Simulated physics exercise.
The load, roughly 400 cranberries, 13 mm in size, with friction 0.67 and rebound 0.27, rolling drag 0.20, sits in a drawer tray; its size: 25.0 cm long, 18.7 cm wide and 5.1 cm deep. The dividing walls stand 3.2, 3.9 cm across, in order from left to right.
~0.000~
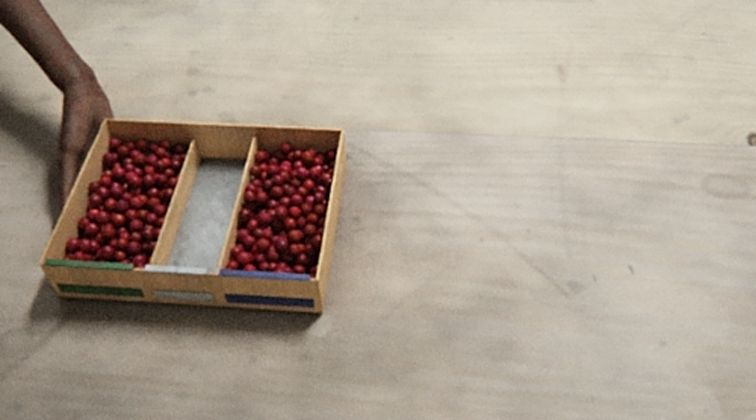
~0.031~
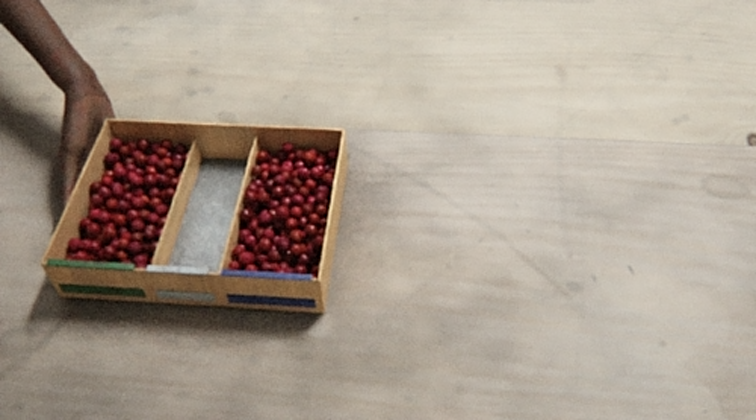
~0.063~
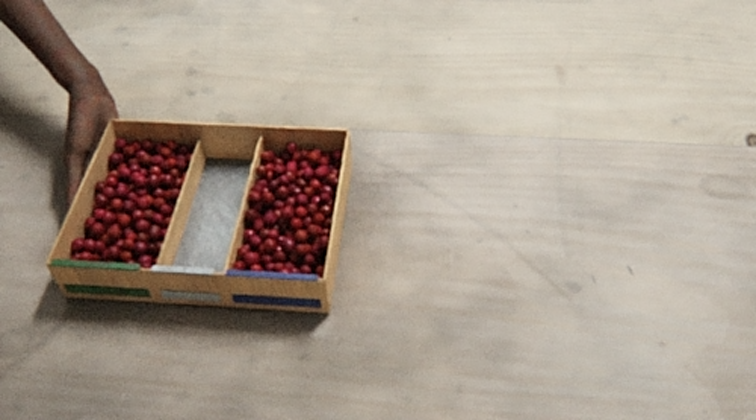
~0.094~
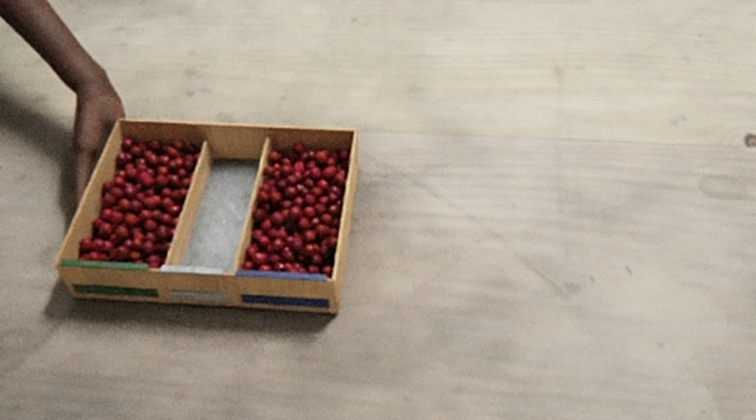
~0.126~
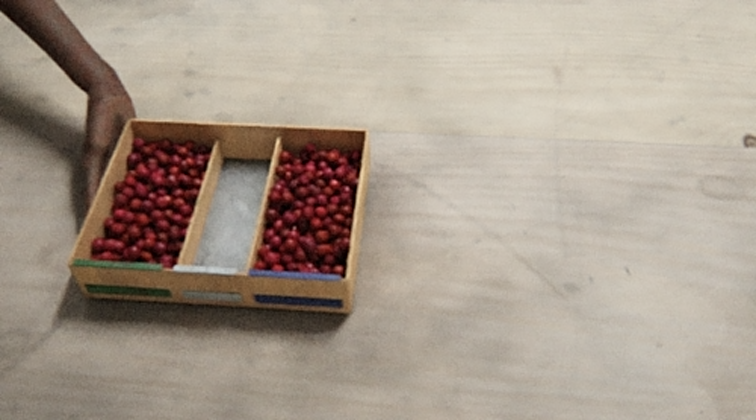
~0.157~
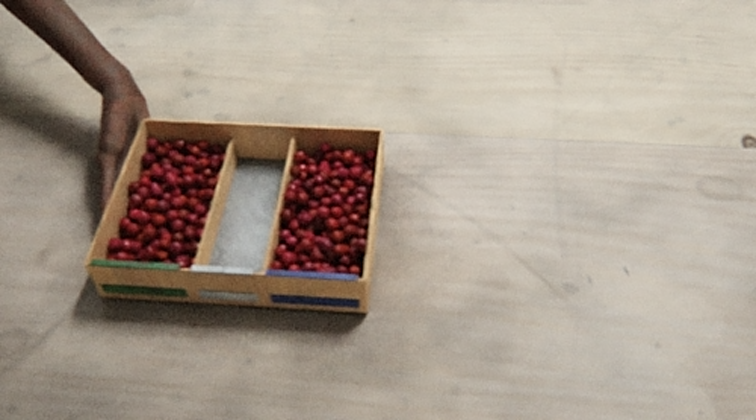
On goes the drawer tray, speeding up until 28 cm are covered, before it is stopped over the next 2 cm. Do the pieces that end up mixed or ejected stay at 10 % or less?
Yes: Not past ten percent.
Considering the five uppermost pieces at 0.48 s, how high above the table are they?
6 cm.
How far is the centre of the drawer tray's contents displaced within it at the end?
About 1.0 cm.
After 0.28 s, tilt 0 degrees; green 50 %, blue 50 %; 0 % away from where they began.
After 0.39 s, tilt 0 degrees; green 50 %, blue 50 %; 0 % away from where they began.
After 0.48 s, tilt 0 degrees; green 50 %, blue 50 %; 0 % away from where they began.
After 0.57 s, tilt 0 degrees; green 45 %, blue 50 %; 5 % away from where they began.
In the end, at 1.1 s, green 45 %, blue 50 %; 5 % away from where they began.
